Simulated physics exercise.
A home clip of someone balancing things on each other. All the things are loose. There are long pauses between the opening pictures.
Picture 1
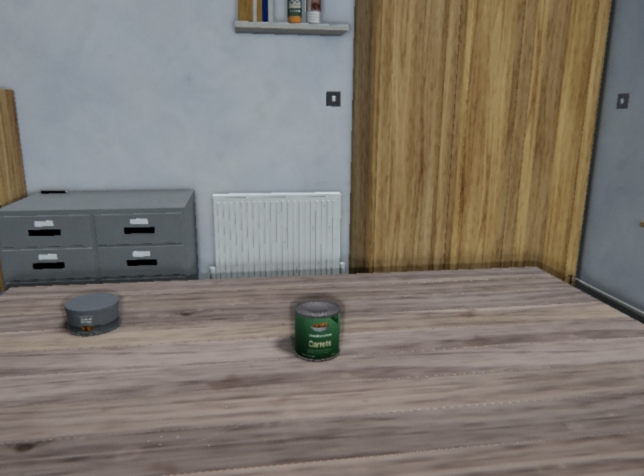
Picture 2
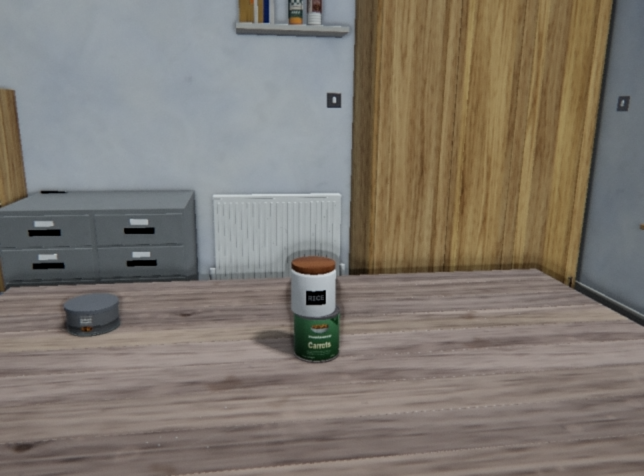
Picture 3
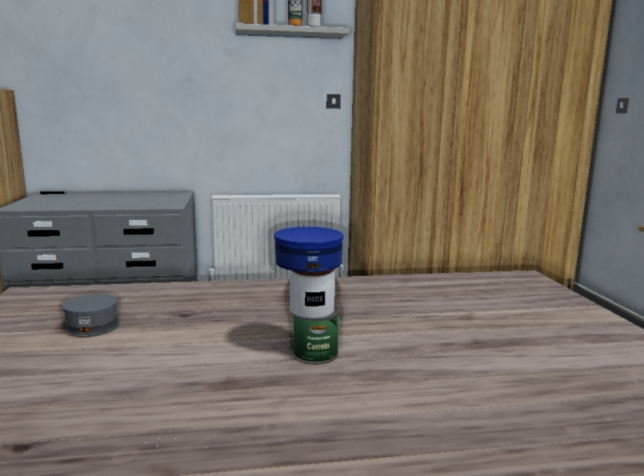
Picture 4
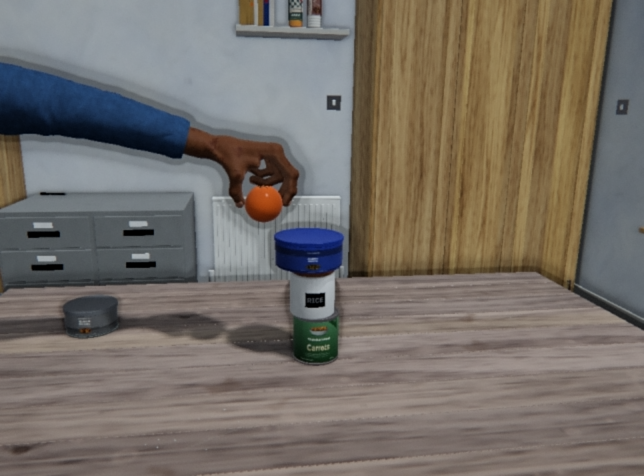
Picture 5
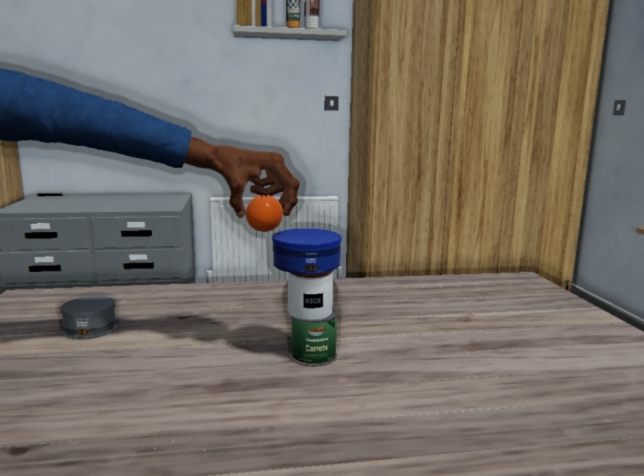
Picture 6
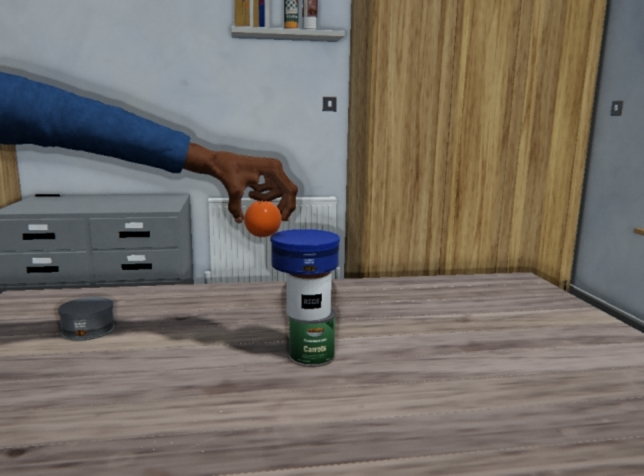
Containers stack up on a green pot, and a hand lowers a tomato to the top's left edge.
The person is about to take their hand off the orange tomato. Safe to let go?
Outcome: The pile gives way.
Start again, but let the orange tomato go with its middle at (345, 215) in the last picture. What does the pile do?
Then it loses its balance.
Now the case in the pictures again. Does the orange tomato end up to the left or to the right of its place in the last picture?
To the left.
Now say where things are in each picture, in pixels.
In the first frame, the last thing is not in view yet; green pot (317, 330).
In the second frame, the last thing is not in view yet; grey tub (93, 314).
In the third frame, the last thing is not in view yet; green pot (316, 332).
In the fourth frame, still above its spot; orange tomato (264, 204); grey tub (92, 316).
In the fifth frame, still above its spot; orange tomato (264, 213); green pot (314, 334).
In the sixth frame, set down, still held; orange tomato (263, 219); grey tub (87, 318).
Then, 0.30 s after the last picture, orange tomato now fallen.
Then, 0.40 s after the last picture, things are still on the move.
Then, 0.50 s after the last picture, as before.
Then, 1.70 s after the last picture, nothing new.
At rest, fallen, orange tomato; the other 4 in place. Seen from the same camera at the end, orange tomato near (222, 345). The pile loses its balance.
